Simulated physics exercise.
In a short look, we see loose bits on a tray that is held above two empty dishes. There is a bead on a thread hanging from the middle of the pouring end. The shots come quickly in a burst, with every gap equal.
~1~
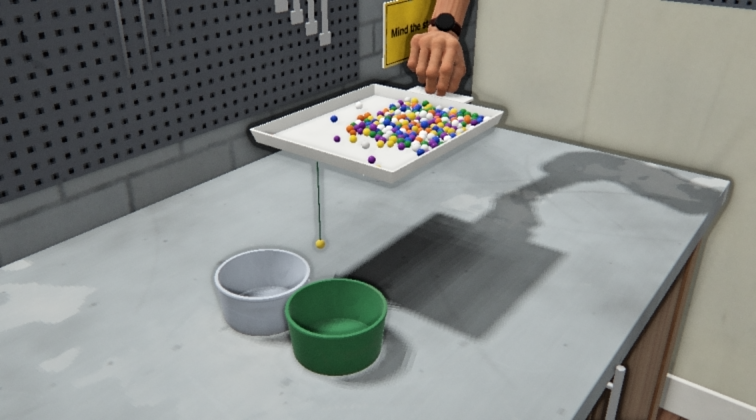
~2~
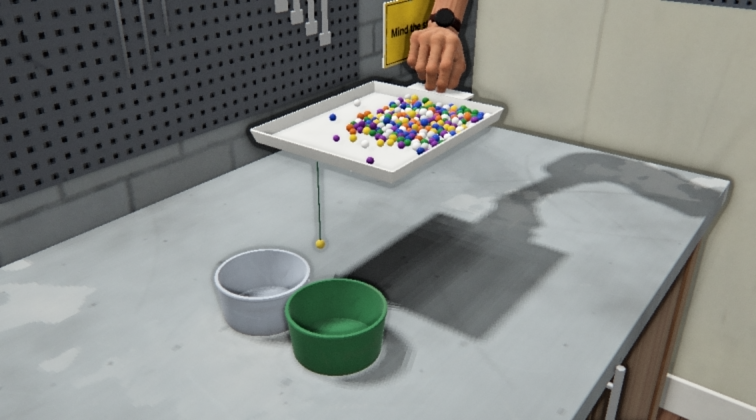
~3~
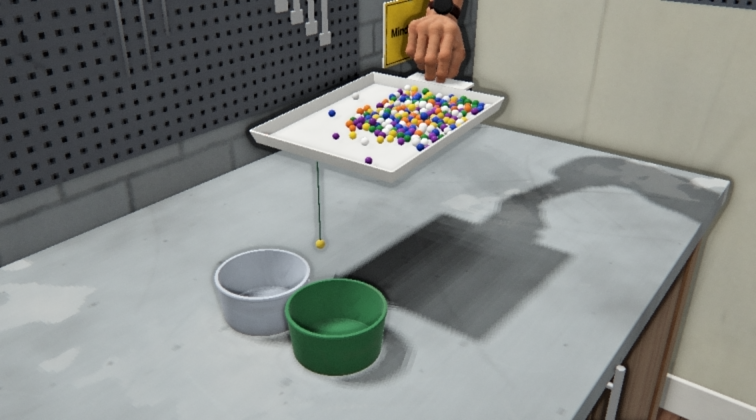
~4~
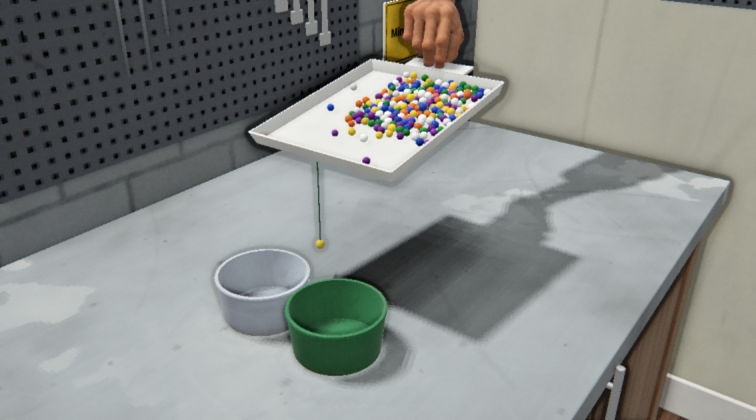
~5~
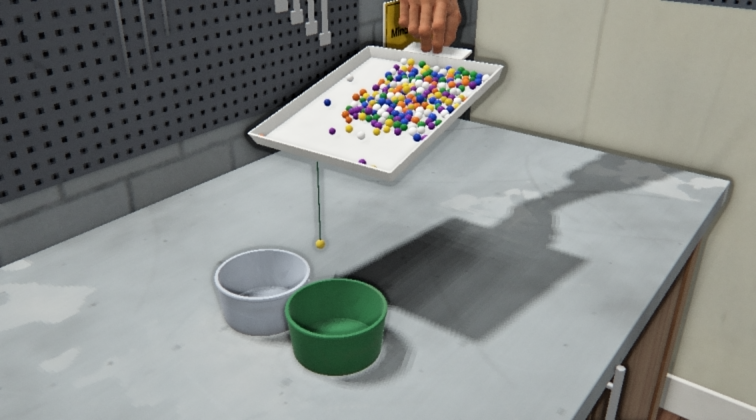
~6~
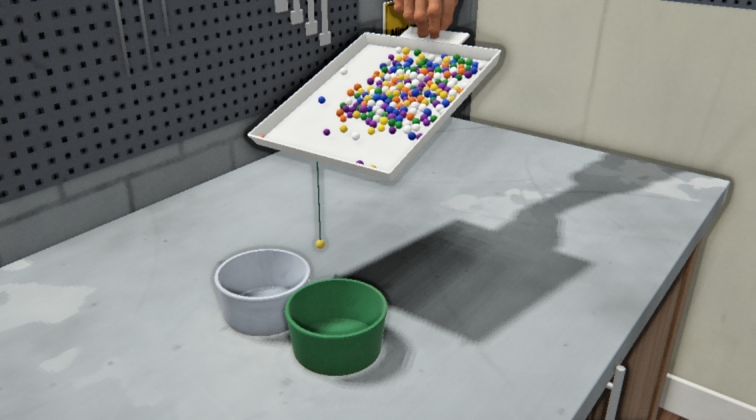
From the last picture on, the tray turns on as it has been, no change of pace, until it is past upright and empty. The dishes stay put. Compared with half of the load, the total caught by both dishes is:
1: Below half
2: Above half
Option 2: Above half.
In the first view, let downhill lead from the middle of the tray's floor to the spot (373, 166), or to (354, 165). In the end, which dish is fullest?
Number one favours the right of the two; number two favours the right of the two.
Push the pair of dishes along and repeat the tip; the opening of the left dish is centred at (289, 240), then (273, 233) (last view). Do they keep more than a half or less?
In order, they'd catch a minor share, and next a minor share.
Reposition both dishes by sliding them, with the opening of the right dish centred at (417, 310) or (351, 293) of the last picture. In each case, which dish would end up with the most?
The first time it is the dish to the left, and the second time it is the dish to the left.
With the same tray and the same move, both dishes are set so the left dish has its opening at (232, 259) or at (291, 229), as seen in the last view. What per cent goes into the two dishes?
Around 80 and around 0 per cent, in that order.
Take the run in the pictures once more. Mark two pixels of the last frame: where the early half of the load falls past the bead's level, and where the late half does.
The early half goes through (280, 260), the late half through (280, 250).
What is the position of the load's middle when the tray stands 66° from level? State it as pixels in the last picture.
The load is centred around (296, 169).
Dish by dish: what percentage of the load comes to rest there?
Final share: Left dish at 40 per cent, right dish at 30 per cent.
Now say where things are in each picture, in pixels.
Corners of the pouring end at (256, 129) and (392, 169), level; middle of the load at (414, 125), round plastic beads; left dish at (231, 309); right dish at (304, 347); bead on its thread at (321, 244), in the first picture.
Corners of the pouring end at (256, 129) and (391, 169), level; middle of the load at (414, 123), in the second picture.
Corners of the pouring end at (255, 130) and (391, 169), tipped barely, level across its low end; middle of the load at (414, 116), in the third picture.
Corners of the pouring end at (255, 131) and (390, 169), tipped a little, level across its low end; middle of the load at (413, 107), in the fourth picture.
Corners of the pouring end at (254, 132) and (389, 169), tipped clearly, level across its low end; middle of the load at (411, 98), in the fifth picture.
Corners of the pouring end at (253, 133) and (388, 169), tipped clearly, level across its low end; middle of the load at (406, 91), nearly all on the move; left dish at (231, 309); right dish at (304, 347), in the sixth picture.
Soon, tray tipped steeply; about half on the tray; a small part in the right dish; about a quarter in the left dish; a stray few outside both; about a quarter in the air.
A while on, tray tipped past a quarter turn; a stray few on the tray; about a quarter in the right dish; about a third in the left dish; about a quarter outside both; a small part in the air.
Towards the end, tray tipped past a quarter turn; about a quarter in the right dish; about half in the left dish; about a quarter outside both.
Finally, tray tipped past a quarter turn; about a quarter in the right dish; about half in the left dish; about a quarter outside both.
